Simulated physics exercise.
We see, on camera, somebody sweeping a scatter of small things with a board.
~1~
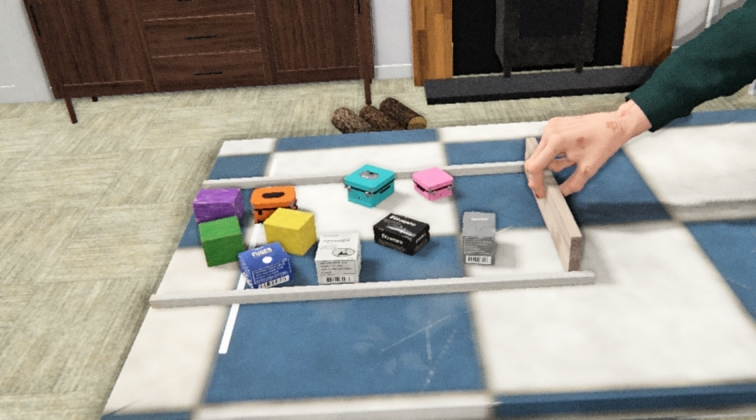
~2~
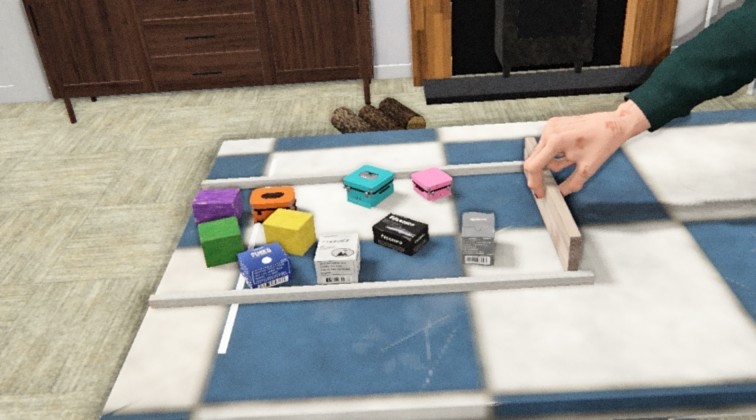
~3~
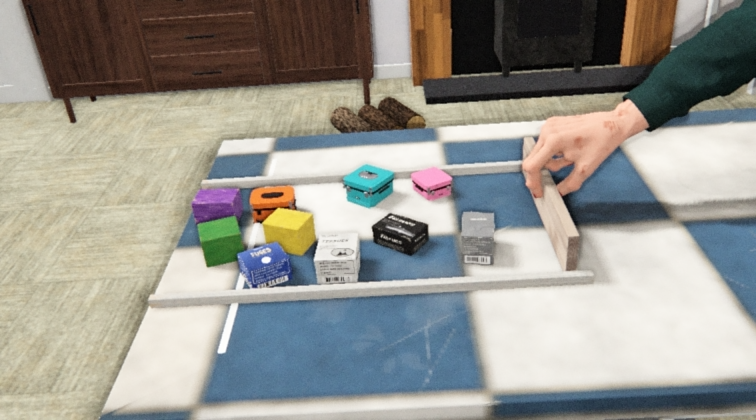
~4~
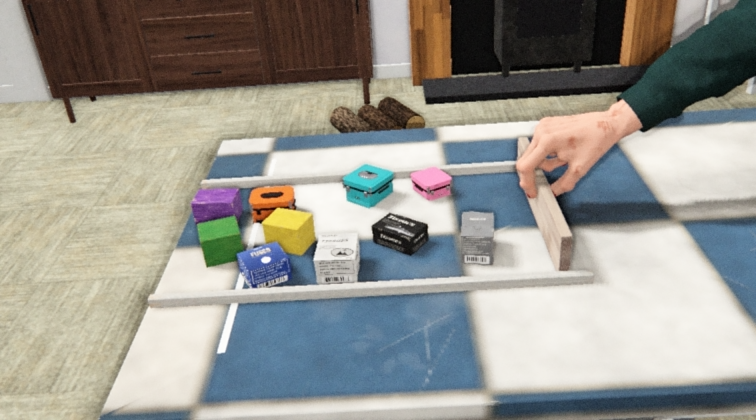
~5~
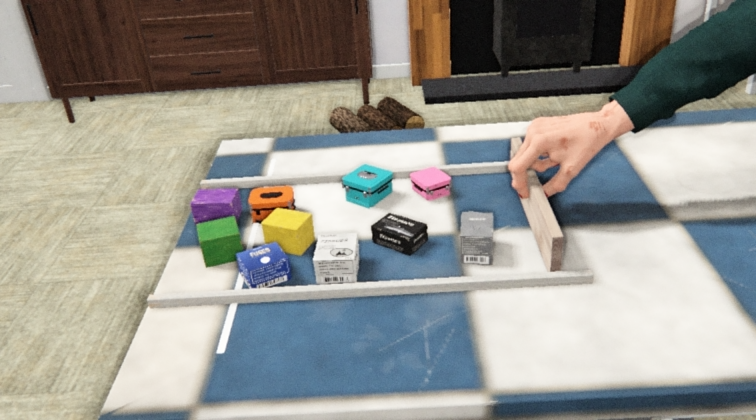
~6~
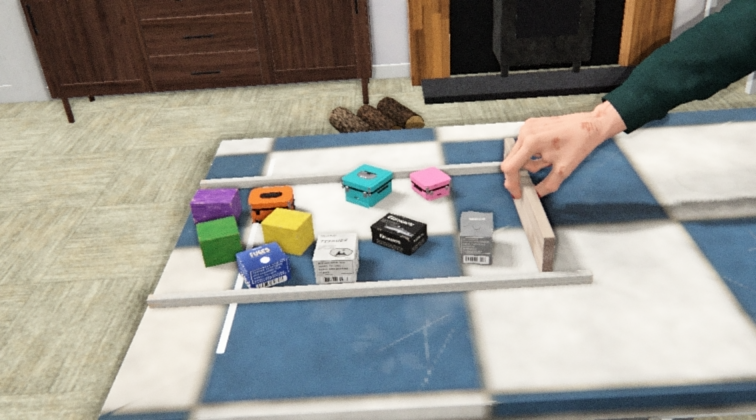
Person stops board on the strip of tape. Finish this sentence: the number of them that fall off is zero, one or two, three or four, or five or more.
The number of them that fall off is three or four.
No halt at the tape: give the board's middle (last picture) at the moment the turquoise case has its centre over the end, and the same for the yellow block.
The middle sits near (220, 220) for the first and near (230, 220) for the other.
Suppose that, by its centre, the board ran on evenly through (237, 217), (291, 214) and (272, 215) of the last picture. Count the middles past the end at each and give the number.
The numbers past the end are 4, 1 and 1.
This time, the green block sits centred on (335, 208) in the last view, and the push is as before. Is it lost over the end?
From that start, the object then is safe.
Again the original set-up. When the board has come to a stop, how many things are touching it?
It's 3 of them.
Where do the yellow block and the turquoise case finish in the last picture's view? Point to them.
One ends up near (195, 239) and the other near (212, 204).
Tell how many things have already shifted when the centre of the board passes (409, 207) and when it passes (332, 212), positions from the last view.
Counts: 4 / 9.
Soon after, none off yet; purple block at rest near (217, 207); green block at rest near (220, 242); orange case at rest near (273, 205).
After that, none off yet; purple block at rest near (217, 207); green block at rest near (220, 242); orange case at rest near (271, 206).
And then, none off yet; purple block tilting well over near (163, 237); green block displaced about its own width near (195, 243); orange case displaced about its own width near (208, 214).
In the end, the number that fall off is three or four; gone, blue box, orange case, green block and purple block.
